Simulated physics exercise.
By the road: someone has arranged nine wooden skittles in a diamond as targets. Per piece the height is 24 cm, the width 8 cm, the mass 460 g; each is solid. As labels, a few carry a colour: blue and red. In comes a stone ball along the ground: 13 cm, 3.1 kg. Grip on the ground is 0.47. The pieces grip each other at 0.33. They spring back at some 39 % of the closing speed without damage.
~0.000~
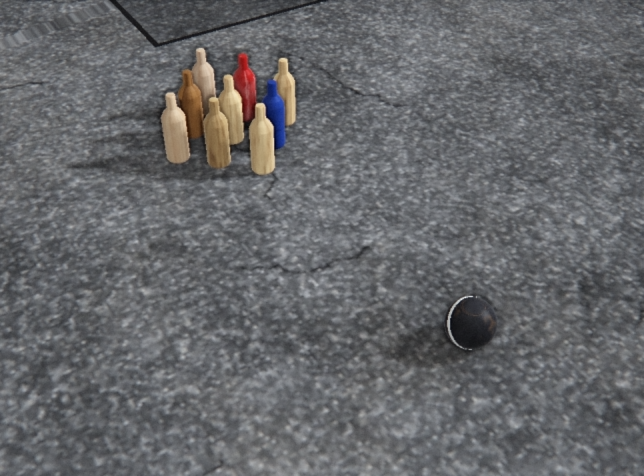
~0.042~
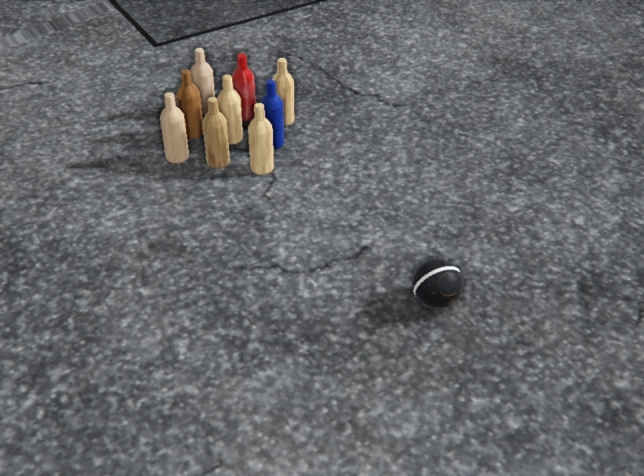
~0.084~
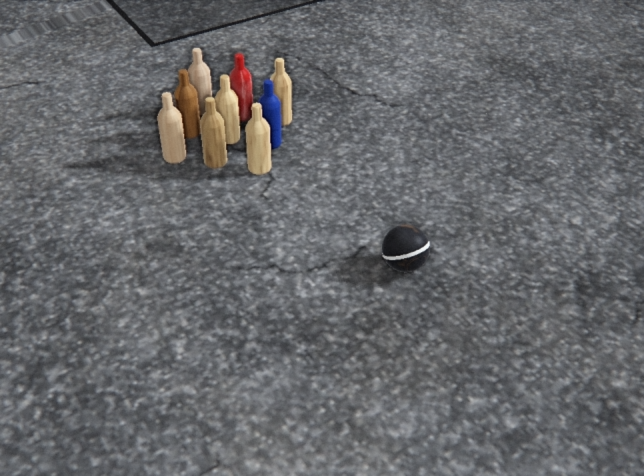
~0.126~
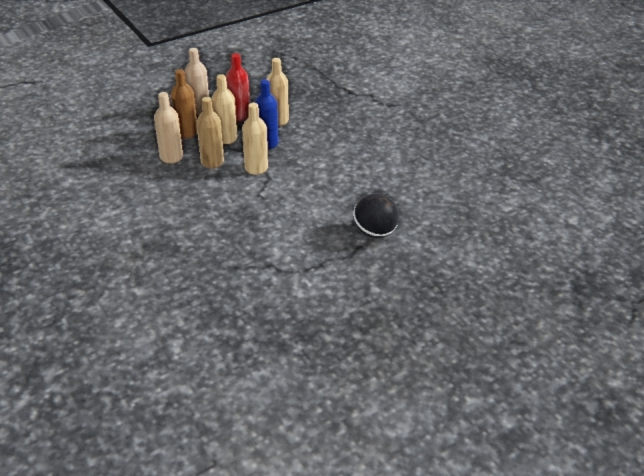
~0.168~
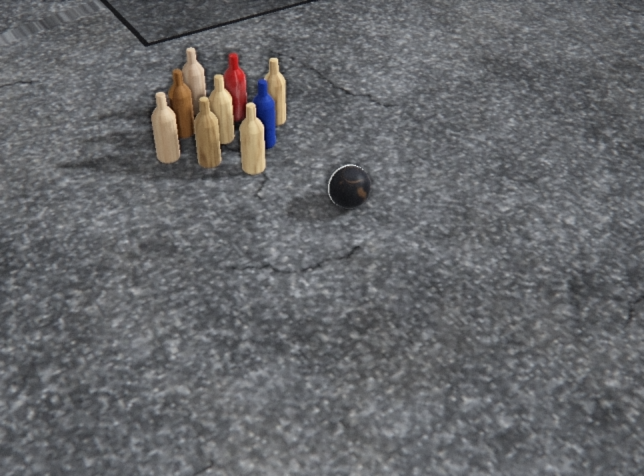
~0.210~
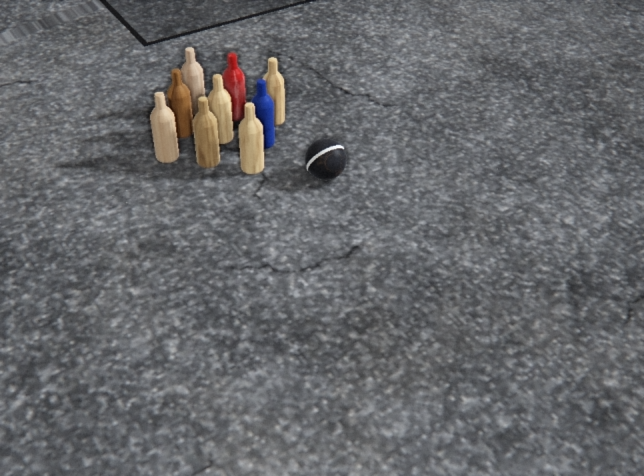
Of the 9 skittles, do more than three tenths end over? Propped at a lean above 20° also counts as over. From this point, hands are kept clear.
No.
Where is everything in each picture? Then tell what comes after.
In the first frame (each place is the centre of the face we see best; the camera pans a little), ball (471, 323) 92 cm before the front row; blue skittle (278, 118); red skittle (248, 91); all in place.
Ball (438, 284) 77 cm before the front row; blue skittle (278, 118), in the second frame.
Ball (406, 248) 62 cm before the front row; blue skittle (275, 118), in the third frame.
Ball (376, 216) 47 cm before the front row; blue skittle (272, 118), in the fourth frame.
Ball (349, 187) 31 cm before the front row; blue skittle (269, 118), in the fifth frame.
Ball (326, 159) 16 cm before the front row; blue skittle (268, 118); red skittle (237, 91); all in place, in the sixth frame.
By 0.42 s, ball still moving; 1 of the 9 skittles over.
When it is over (1.4 s), ball rolling away; 1 of the 9 skittles over; blue skittle unmoved; red skittle unmoved. That is 11 per cent. In pixels of the last frame, middles, blue skittle near (263, 113), red skittle near (234, 86).
